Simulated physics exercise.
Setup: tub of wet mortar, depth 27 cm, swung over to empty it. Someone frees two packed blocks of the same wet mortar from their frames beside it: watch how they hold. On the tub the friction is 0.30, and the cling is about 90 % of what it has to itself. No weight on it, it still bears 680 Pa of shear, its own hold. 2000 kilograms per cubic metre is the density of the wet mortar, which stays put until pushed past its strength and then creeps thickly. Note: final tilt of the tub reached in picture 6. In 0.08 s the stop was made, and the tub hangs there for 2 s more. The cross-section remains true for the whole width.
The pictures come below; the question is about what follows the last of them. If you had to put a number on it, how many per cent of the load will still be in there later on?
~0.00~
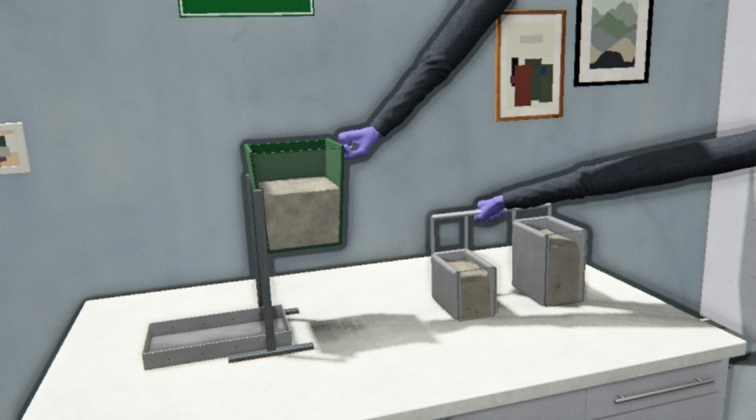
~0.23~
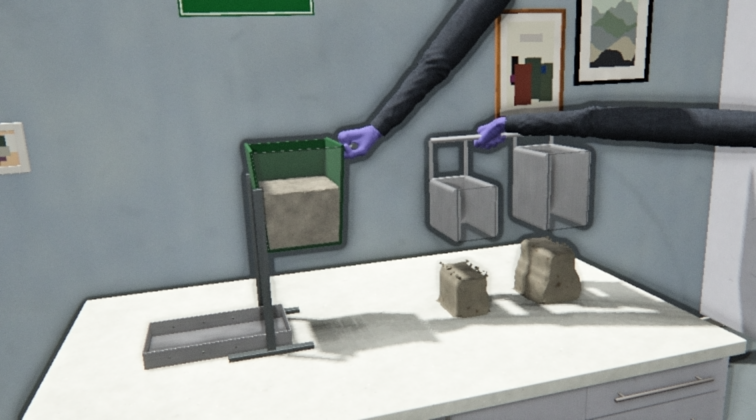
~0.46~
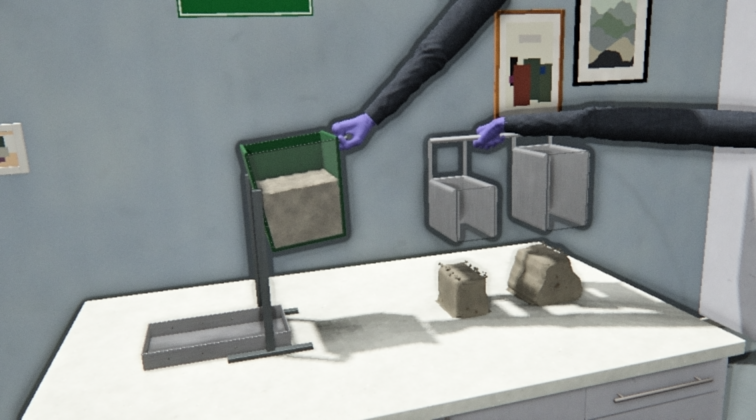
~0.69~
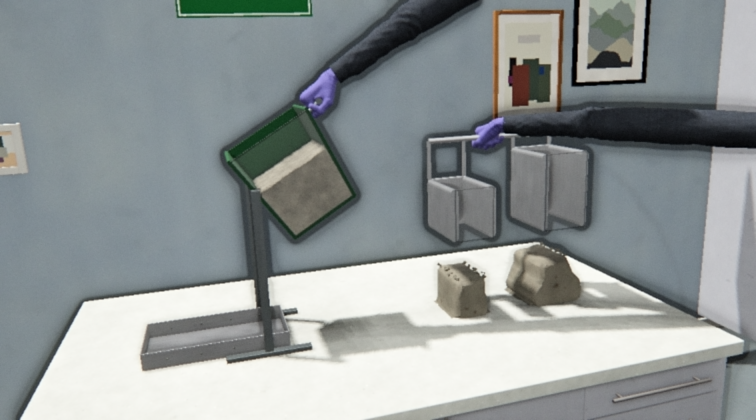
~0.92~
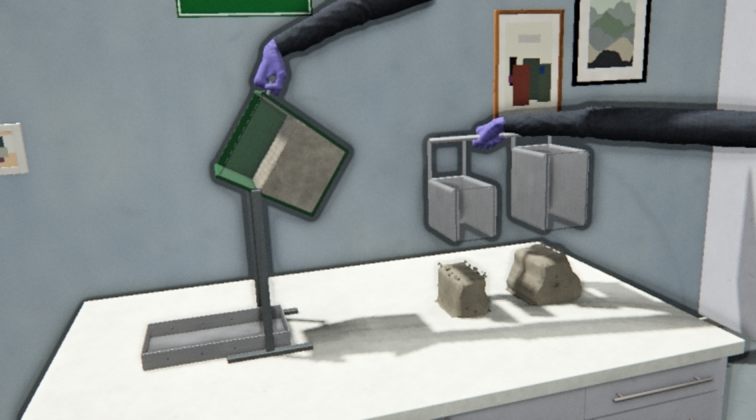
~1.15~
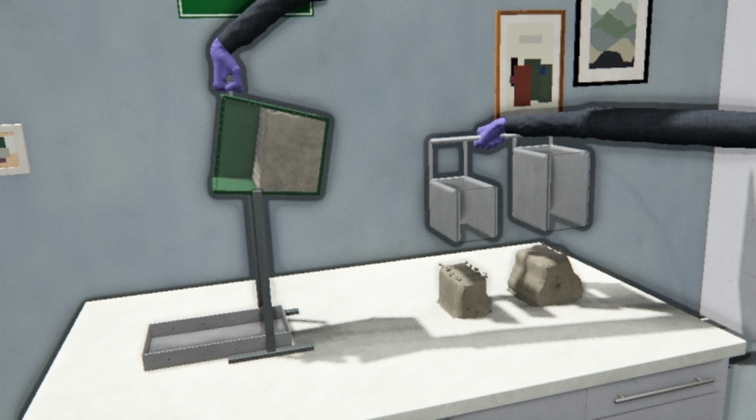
My estimate is close to 100 per cent.
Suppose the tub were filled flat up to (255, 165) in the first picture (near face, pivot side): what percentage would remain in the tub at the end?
About 100 per cent.
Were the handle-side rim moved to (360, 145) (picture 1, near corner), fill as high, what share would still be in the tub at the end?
That would leave about 100 % in the tub.
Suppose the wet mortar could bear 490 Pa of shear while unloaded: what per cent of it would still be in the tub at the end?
Roughly 100 per cent.
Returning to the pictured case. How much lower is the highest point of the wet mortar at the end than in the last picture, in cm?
2 cm.
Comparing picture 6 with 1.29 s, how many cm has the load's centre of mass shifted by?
The shift is near 0 cm.
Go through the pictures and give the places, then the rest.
In the first picture, handle-side rim at (341, 147), tilt 0 degrees; highest point of the wet mortar at (336, 188); test blocks 13 cm, 20 cm high (left to right).
In the second picture, handle-side rim at (341, 146), tilt 0 degrees; highest point of the wet mortar at (336, 187); test blocks 13 cm, 17 cm high (left to right).
In the third picture, handle-side rim at (335, 139), tilt 6 degrees; highest point of the wet mortar at (333, 181); test blocks 13 cm, 15 cm high (left to right).
In the fourth picture, handle-side rim at (305, 110), tilt 31 degrees; highest point of the wet mortar at (322, 150); test blocks 13 cm, 15 cm high (left to right).
In the fifth picture, handle-side rim at (262, 95), tilt 57 degrees; highest point of the wet mortar at (299, 123); test blocks 13 cm, 15 cm high (left to right).
In the sixth picture, handle-side rim at (224, 99), tilt 79 degrees; highest point of the wet mortar at (269, 113); test blocks 13 cm, 15 cm high (left to right).
By 1.29 s, the tub is at 79 degrees and holds 100 %.
By 1.46 s, the tub is at 79 degrees and holds 100 %.
By 1.63 s, the tub is at 79 degrees and holds 100 %.
By 1.80 s, the tub is at 79 degrees and holds 100 %.
By 3.15 s, at the end, the tub is at 79 degrees and holds 100 %.
